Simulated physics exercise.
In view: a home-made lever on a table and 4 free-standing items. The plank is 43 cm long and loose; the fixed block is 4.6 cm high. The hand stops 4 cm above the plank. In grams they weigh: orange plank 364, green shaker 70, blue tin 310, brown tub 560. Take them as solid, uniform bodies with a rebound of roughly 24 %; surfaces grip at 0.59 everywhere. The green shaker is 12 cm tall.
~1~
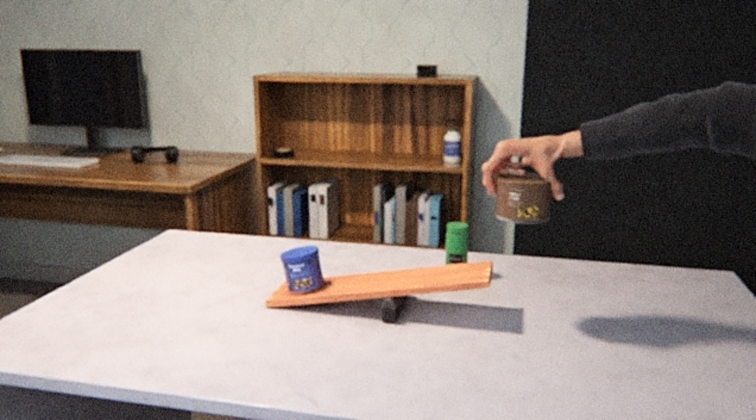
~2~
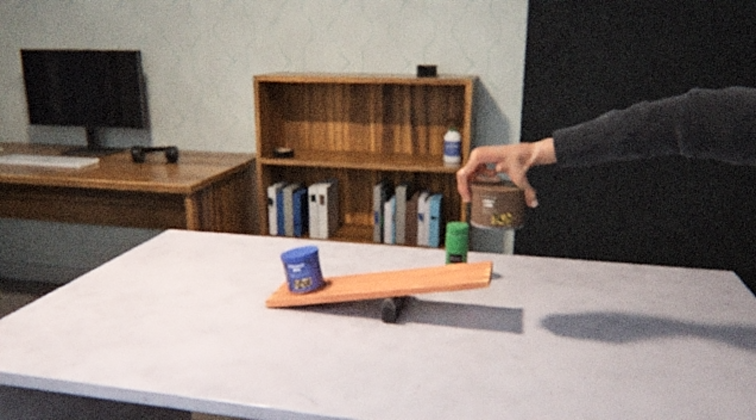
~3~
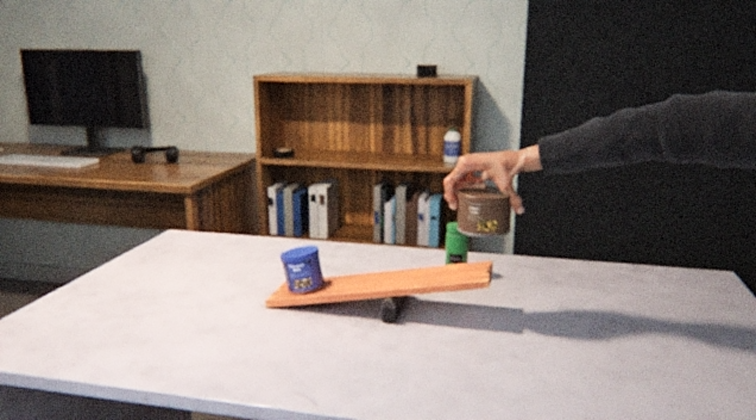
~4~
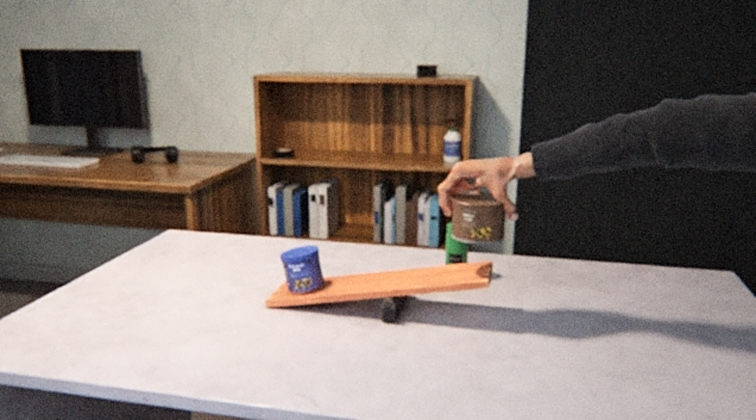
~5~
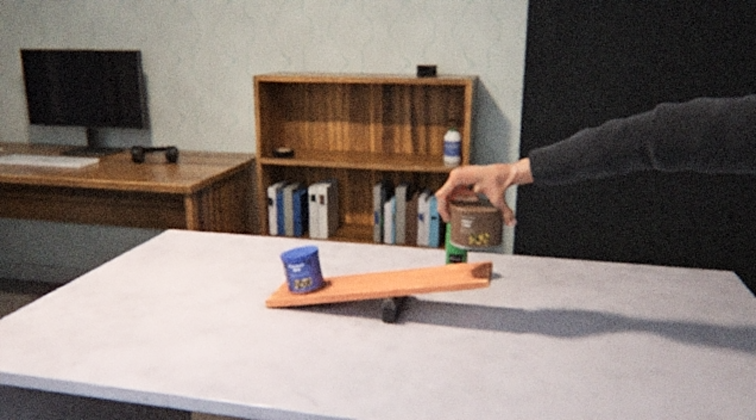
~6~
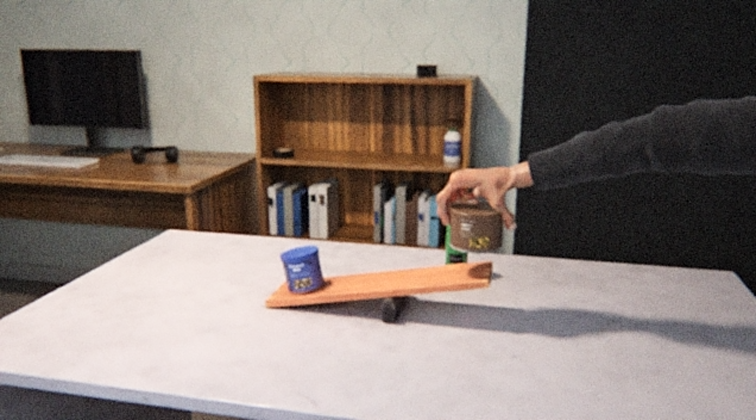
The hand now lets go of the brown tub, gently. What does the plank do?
The plank comes down at its raised end.
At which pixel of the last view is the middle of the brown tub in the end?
Around (477, 288).
Then, 0.20 s on from there, plank at 10°, leaning as at the start; brown tub moved 5 cm near (475, 252).
Then, 0.30 s on from there, plank at 6°, tipped the other way; brown tub 6° off upright near (476, 276); blue tin 16° off upright.
Then, 0.40 s on from there, plank at 15°, tipped the other way; brown tub 15° off upright near (477, 288); blue tin 34° off upright.
Then, 0.70 s on from there, plank at 15°, tipped the other way; brown tub 15° off upright near (477, 288); blue tin 48° off upright.
In the end, plank at 15°, tipped the other way; not toppled but over 4 cm from the start, blue tin and brown tub; the other 2 under 4 cm from the start. At the end, from the last picture's camera, brown tub near (477, 288). The plank tips across.
